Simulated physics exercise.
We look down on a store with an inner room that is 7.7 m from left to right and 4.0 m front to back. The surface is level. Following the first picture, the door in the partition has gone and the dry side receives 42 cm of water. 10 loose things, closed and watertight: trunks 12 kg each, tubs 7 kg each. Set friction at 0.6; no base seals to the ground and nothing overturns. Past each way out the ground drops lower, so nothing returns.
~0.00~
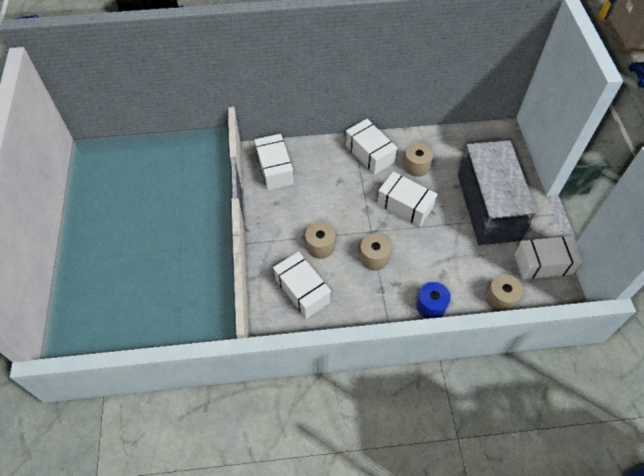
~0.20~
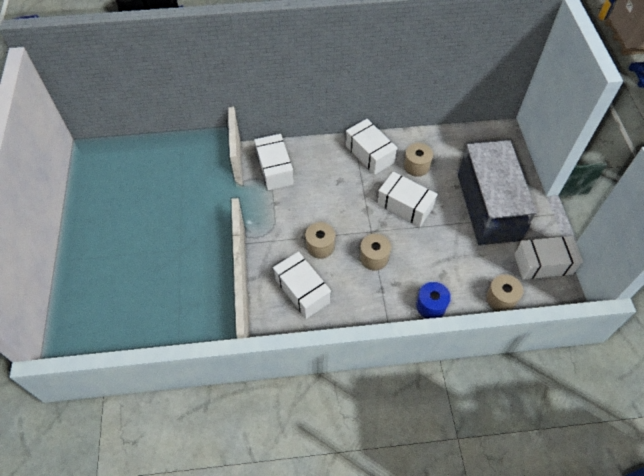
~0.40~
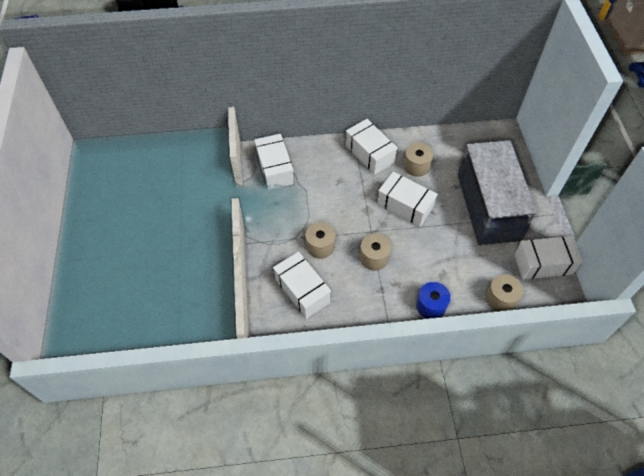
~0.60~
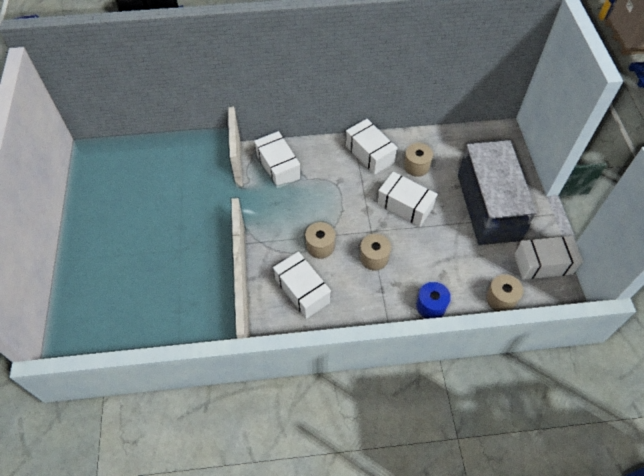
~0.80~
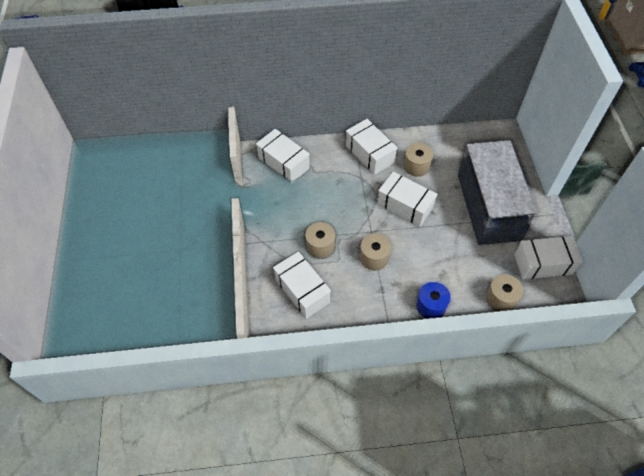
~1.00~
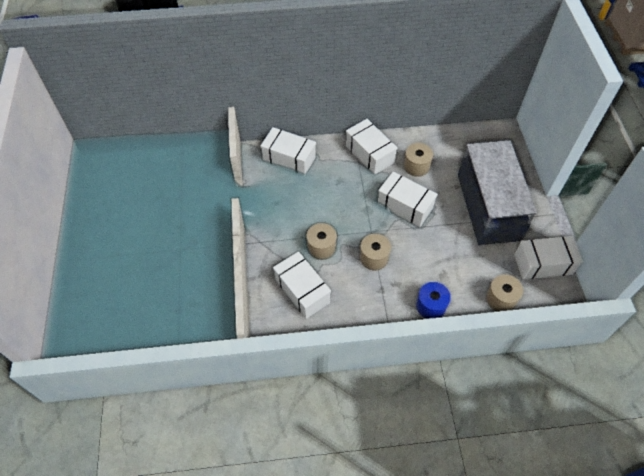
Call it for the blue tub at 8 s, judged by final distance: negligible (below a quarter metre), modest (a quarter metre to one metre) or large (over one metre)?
Modest.
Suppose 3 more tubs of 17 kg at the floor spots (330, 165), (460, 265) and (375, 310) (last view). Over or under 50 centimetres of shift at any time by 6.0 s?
One by one they come out larger, larger, lesser.
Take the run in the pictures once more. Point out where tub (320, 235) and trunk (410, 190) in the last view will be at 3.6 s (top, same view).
Roughly (405, 315), then roughly (453, 170).
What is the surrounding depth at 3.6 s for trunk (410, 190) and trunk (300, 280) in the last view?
Depths: Near 11 cm, then near 1 cm.
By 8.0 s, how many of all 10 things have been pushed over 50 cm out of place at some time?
I count 9 of them.
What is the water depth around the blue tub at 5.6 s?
Roughly 11 cm at that moment.
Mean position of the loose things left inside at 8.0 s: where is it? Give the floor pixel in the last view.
Centre of the remaining things: Roughly (449, 251).
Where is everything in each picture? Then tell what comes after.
The blue tub at (435, 296), on the bottom; water covers 10.7 m2; 0 of 10 have shifted, in the first picture.
The blue tub at (435, 296), on the bottom; 11.3 m2 under water; 0 of 10 have shifted, in the second picture.
The blue tub at (435, 296), on the bottom; 11.9 m2 under water; 0 of 10 have shifted, in the third picture.
The blue tub at (435, 296) rests on the ground; water covers 12.7 m2; 1 of 10 have shifted, in the fourth picture.
The blue tub at (435, 296), on the bottom; 13.7 m2 under water; 1 of 10 have shifted, in the fifth picture.
The blue tub at (435, 296) rests on the ground; water covers 15.1 m2; 1 of 10 have shifted, in the sixth picture.
After 1.6 s the blue tub is near (435, 296), 0.0 m from its start, aground; 0 of 10 are out; 0 afloat.
After 3.6 s the blue tub is near (468, 310), 0.5 m from its start, afloat; 0 of 10 are out; 8 afloat.
After 5.6 s the blue tub is near (504, 304), 1.0 m from its start, afloat; 0 of 10 are out; 9 afloat.
After 8.0 s the blue tub is near (482, 293), 0.6 m from its start, afloat; 1 of 10 are out; 8 afloat.
